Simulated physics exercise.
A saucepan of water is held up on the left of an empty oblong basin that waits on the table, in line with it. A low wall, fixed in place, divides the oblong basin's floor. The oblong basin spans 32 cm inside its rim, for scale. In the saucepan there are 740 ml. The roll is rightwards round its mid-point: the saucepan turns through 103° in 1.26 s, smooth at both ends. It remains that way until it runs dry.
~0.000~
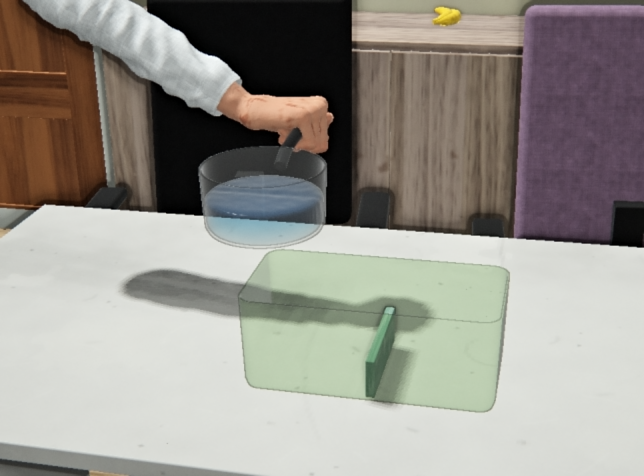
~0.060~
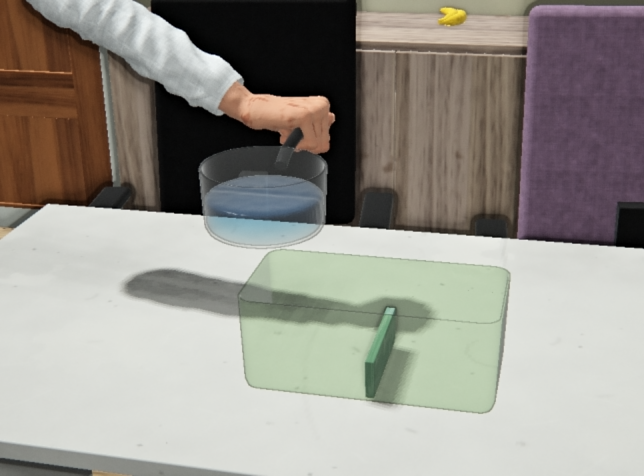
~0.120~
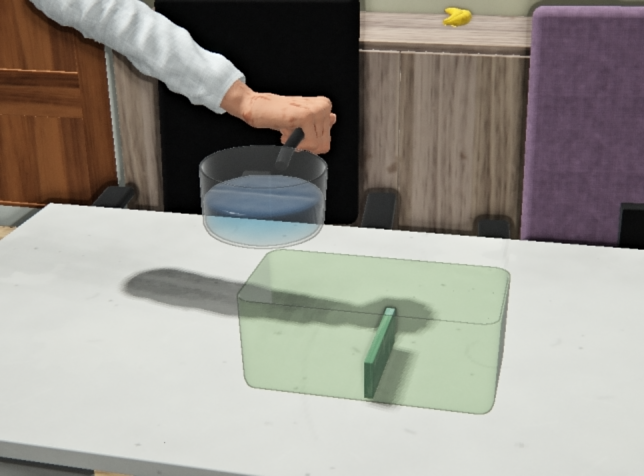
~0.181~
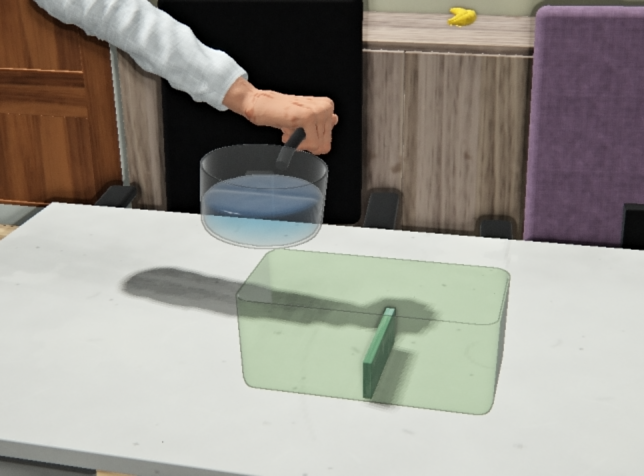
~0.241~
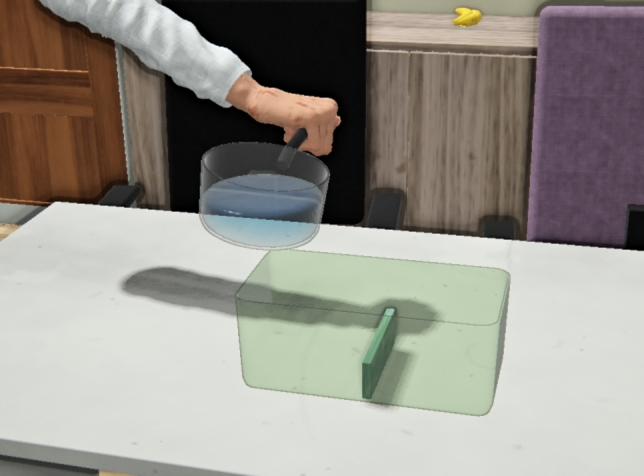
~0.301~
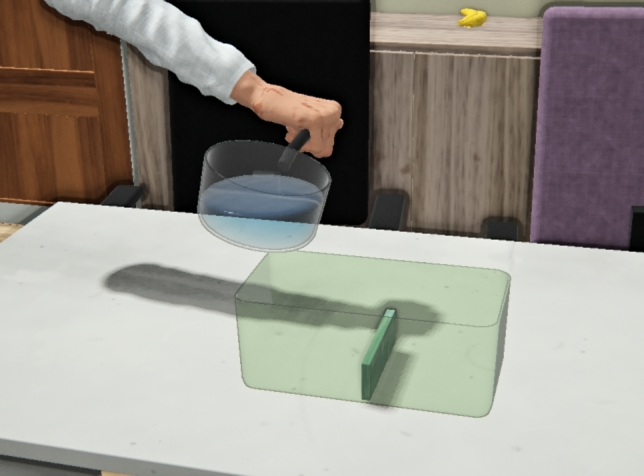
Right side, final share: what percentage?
14 per cent.
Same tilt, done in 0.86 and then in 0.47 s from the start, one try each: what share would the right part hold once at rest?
In order, 5 and 5 per cent.
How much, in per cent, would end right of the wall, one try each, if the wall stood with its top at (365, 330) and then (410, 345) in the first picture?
Result: 40 per cent, then 5 per cent.
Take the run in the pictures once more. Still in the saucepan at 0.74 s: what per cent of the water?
Roughly 70 percent.
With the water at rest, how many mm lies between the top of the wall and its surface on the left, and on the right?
Left roughly 26 mm; right roughly 48 mm.
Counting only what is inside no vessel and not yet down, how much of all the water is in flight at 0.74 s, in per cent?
22 per cent.
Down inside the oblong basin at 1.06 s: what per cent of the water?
My estimate is about 74 percent.
After 0.74 s the tilt is 65° and 70 per cent is still to pour, 7 is left of the wall and 0 right of it.
After 1.06 s the tilt is 97° and 17 per cent is still to pour, 62 is left of the wall and 13 right of it.
After 1.39 s the tilt is 103° and 1 per cent is still to pour, 84 is left of the wall and 14 right of it.
After 1.76 s the tilt is 103° and 0 per cent is still to pour, 86 is left of the wall and 14 right of it.
In the end 86 per cent lies left of the wall, 14 right of it and 0 outside.
